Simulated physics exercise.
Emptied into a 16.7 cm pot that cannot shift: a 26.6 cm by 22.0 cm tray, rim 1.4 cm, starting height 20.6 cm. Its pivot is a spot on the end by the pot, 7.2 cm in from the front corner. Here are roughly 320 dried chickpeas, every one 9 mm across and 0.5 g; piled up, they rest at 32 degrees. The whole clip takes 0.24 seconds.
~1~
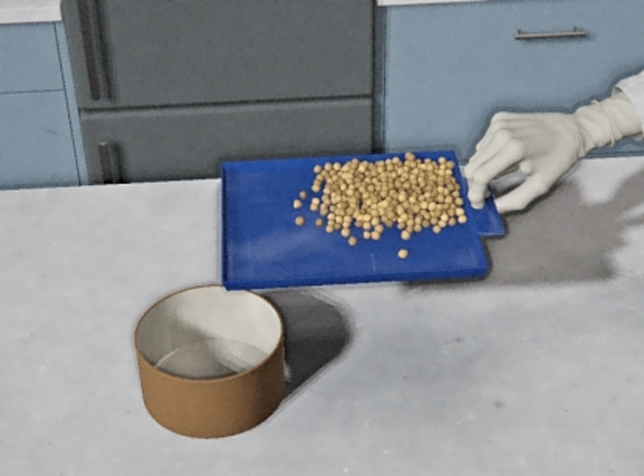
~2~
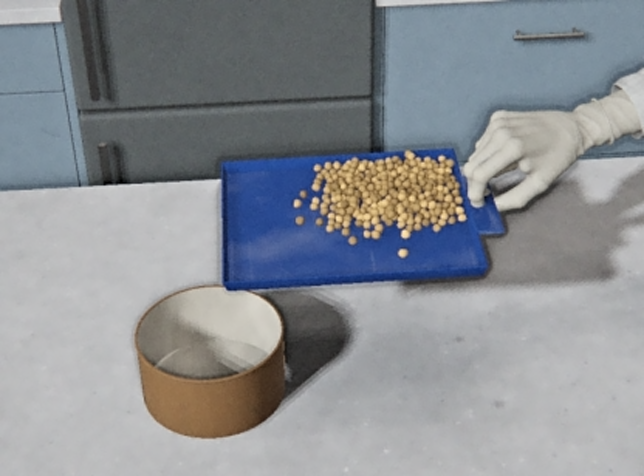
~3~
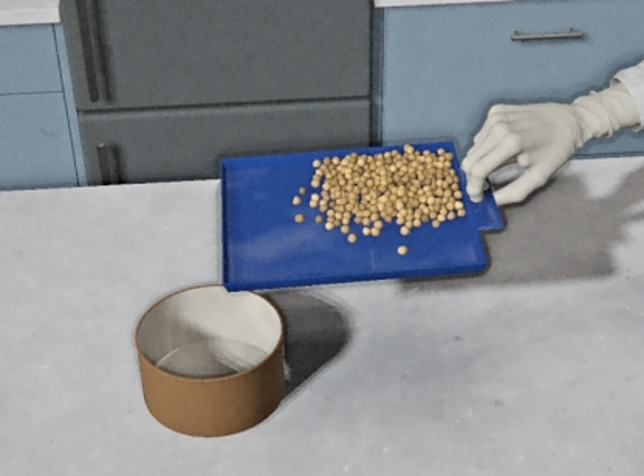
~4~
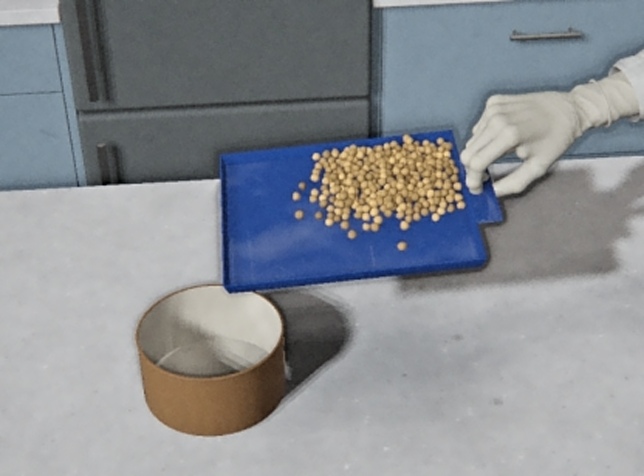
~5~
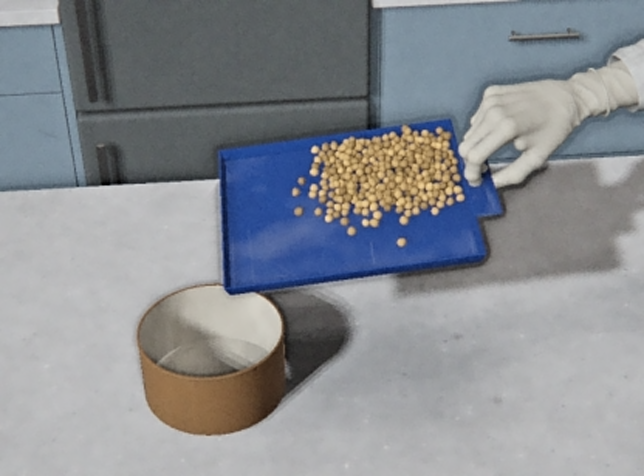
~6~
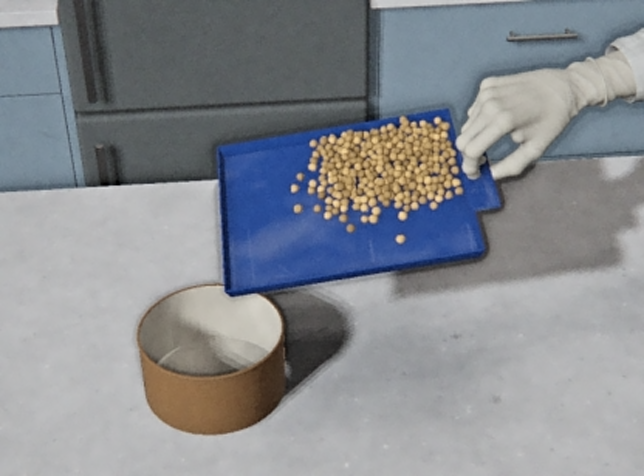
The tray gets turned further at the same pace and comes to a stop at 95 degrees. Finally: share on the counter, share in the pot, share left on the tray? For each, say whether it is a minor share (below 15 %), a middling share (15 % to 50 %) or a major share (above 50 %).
I expect this. Counter - a major share. Pot - a middling share. Tray - a minor share.
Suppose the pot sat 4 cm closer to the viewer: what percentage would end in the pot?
With that change it comes to something like 70 in a hundred.
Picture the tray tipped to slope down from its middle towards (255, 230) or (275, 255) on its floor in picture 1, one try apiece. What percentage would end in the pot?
First try: Around 60 percent; second try: Around 45 percent.
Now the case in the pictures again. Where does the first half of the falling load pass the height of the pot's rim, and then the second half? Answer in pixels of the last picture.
I'd mark about (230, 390) for the first half and about (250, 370) for the second.
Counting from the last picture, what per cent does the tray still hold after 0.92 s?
40%, roughly.
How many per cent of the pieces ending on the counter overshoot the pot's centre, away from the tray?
It comes to near 40 percent.
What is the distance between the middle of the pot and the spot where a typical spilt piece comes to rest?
That comes to near 16 cm.
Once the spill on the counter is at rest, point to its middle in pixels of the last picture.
Somewhere around (236, 467), I'd say.
Then, 0.55 s after the last picture, tilt 52 degrees; the tray holds 90 %, the pot 0 %.
Then, 0.92 s after the last picture, tilt 78 degrees; the tray holds 40 %, the pot 10 %.
Then, 1.38 s after the last picture, tilt 95 degrees; the tray holds 0 %, the pot 30 %.
In the end, counter 70 %, pot 30 %, tray 0 %.
